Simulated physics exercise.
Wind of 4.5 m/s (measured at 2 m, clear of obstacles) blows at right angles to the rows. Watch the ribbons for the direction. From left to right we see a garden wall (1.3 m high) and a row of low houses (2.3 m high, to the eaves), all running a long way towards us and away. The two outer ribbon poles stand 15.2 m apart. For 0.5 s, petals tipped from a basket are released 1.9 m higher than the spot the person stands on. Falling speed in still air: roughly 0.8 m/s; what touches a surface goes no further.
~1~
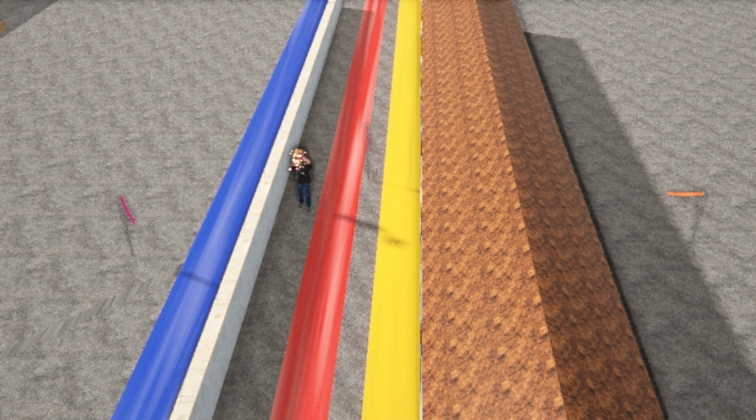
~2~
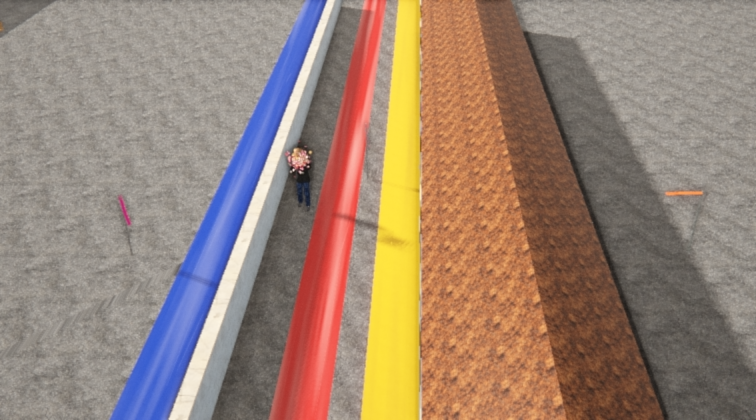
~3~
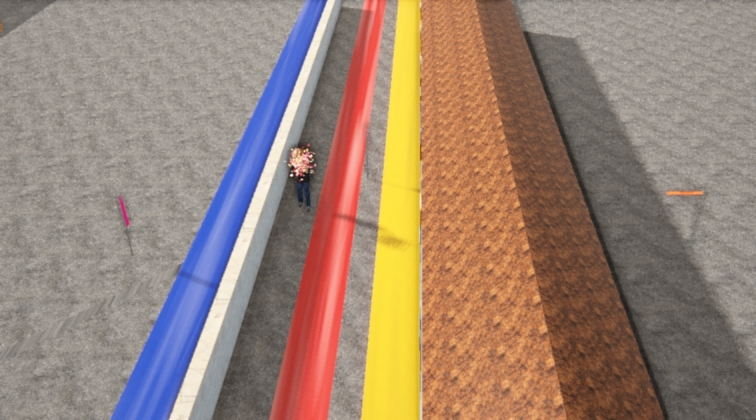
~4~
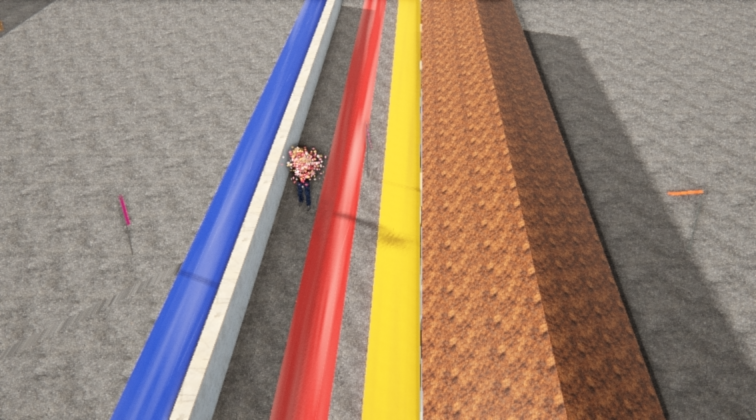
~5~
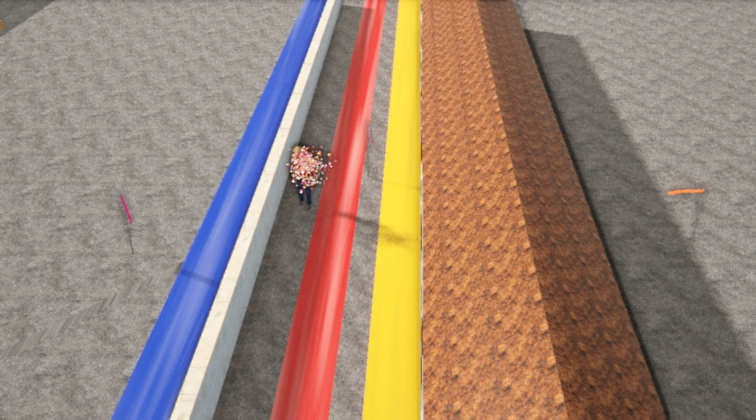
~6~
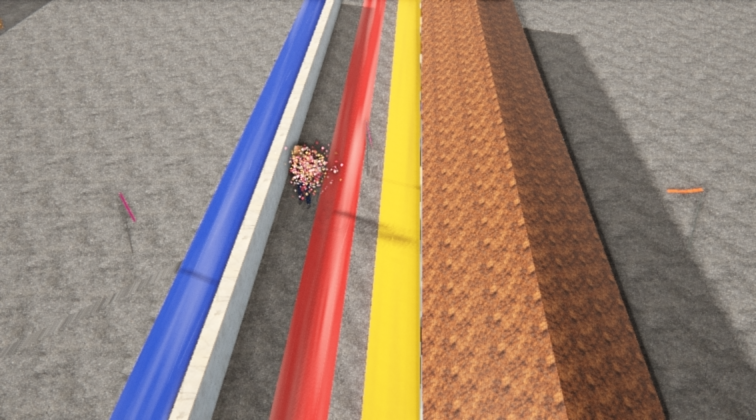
In this clip, a person stands between a pale garden wall and a red band, near blue and yellow bands and brown-roofed low houses, as a cluster of pinkish petals spreads and drifts slightly right while ribbons flutter.
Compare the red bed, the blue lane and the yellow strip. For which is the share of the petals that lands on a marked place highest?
The biggest share falls on the red one.
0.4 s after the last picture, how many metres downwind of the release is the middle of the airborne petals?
Roughly 0.5 m.
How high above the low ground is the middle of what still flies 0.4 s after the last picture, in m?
About 1.2 m.
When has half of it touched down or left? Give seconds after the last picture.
Near 1.6 s.
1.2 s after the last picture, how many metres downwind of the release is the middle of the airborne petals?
About 0.5 m.
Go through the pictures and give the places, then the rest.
The first picture shows the left ribbon ends at (135, 224), leaning 15 degrees to the right, the petals in the air span x = 290 to 305 around y = 160 and it comes from (299, 159).
The second picture shows the right ribbon ends at (666, 194), leaning 85 degrees to the left, the petals in the air span x = 290 to 305 around y = 160, the red one passes (330, 245), the yellow one passes (398, 246) and the blue one passes (214, 243).
The third picture shows the petals in the air span x = 290 to 310 around y = 165 and the top of the garden wall crosses (267, 178).
The fourth picture shows the left ribbon ends at (129, 225), hanging almost straight, the petals in the air span x = 295 to 315 around y = 165, the red one passes (339, 199), the yellow one passes (401, 200) and the blue one passes (233, 198).
The fifth picture shows the right ribbon ends at (669, 194), leaning 85 degrees to the left and the petals in the air span x = 295 to 320 around y = 165.
The sixth picture shows the petals in the air span x = 295 to 325 around y = 170 and the top of the garden wall crosses (267, 175).
Then, 0.4 s after the last picture, 0 % is no longer flying here, and 0 % lies on the red bed, 0 % on the yellow strip and 0 % on the blue lane; the middle of what still flies is 1.2 m above the low ground, near (315, 180).
Then, 1.2 s after the last picture, 22 % is no longer flying here, and 11 % lies on the red bed, 0 % on the yellow strip and 0 % on the blue lane; the middle of what still flies is 0.6 m above the low ground, near (322, 195).
Then, 2.7 s after the last picture, 79 % is no longer flying here, and 37 % lies on the red bed, 1 % on the yellow strip and 0 % on the blue lane; the middle of what still flies is 0.6 m above the low ground, near (343, 196).
Then, 7.2 s after the last picture, 99 % is no longer flying here, and 44 % lies on the red bed, 4 % on the yellow strip and 0 % on the blue lane.
Then, 44.2 s after the last picture, 100 % is no longer flying here, and 44 % lies on the red bed, 5 % on the yellow strip and 0 % on the blue lane.
